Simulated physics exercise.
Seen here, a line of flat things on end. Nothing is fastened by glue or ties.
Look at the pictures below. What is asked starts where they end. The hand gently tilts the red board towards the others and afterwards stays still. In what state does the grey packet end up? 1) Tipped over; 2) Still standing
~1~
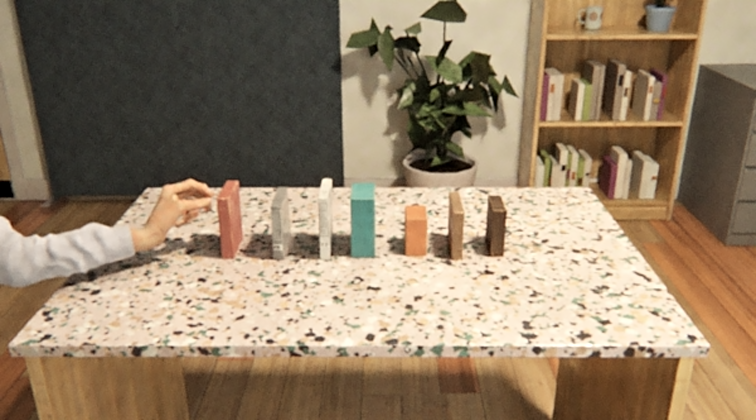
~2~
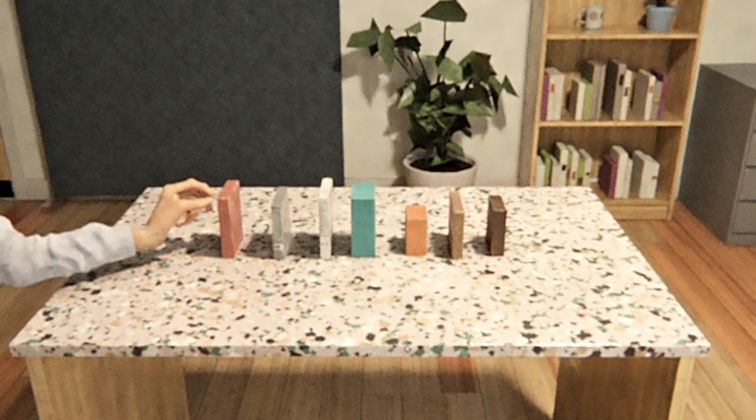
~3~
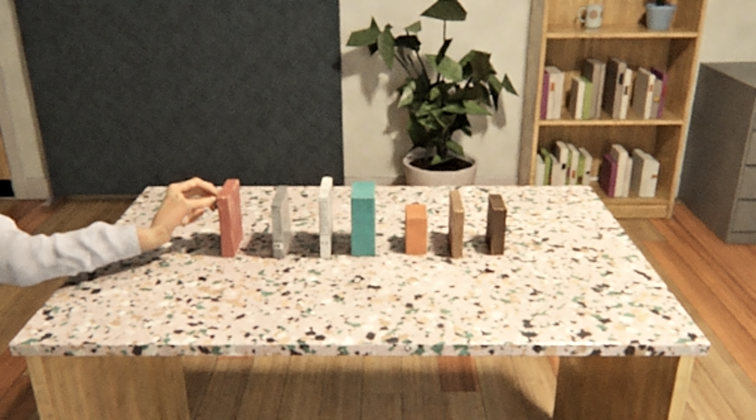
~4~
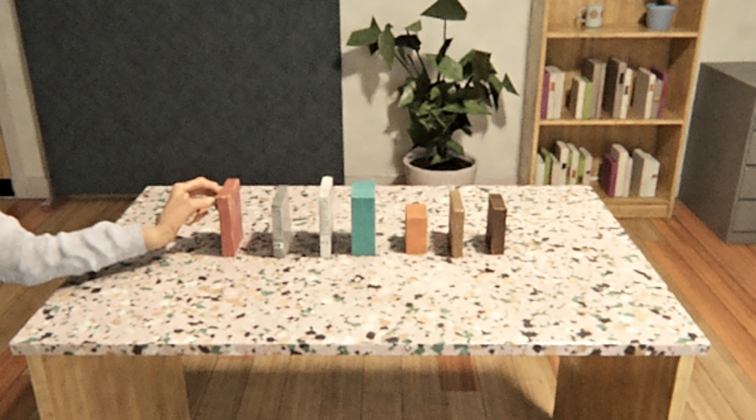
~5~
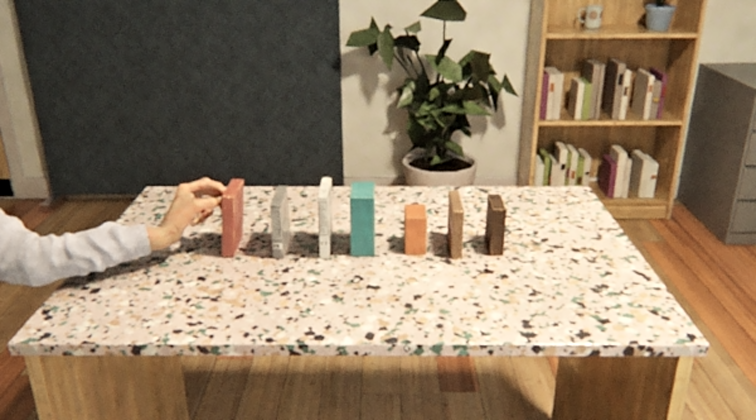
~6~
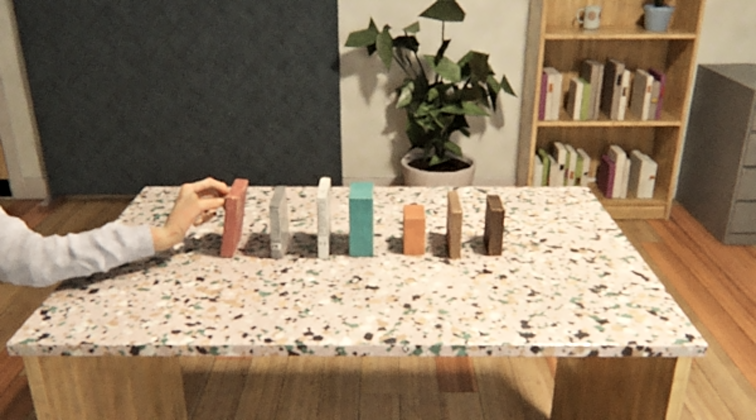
1, tipped over.
Then, 0.30 s on from there, red board 52° over; grey packet turned 18° from how it was put near (288, 221).
Then, 0.40 s on from there, red board 71° over; grey packet turned 56° from how it was put near (306, 229); white packet turned 18° from how it was put.
Then, 0.60 s on from there, red board 75° over; grey packet turned 69° from how it was put near (310, 234); white packet turned 27° from how it was put; turquoise block turned 18° from how it was put.
In the end, toppled on the table, white packet, grey packet and turquoise block; the other 2 unmoved. At the end, from the last picture's camera, grey packet near (312, 236).
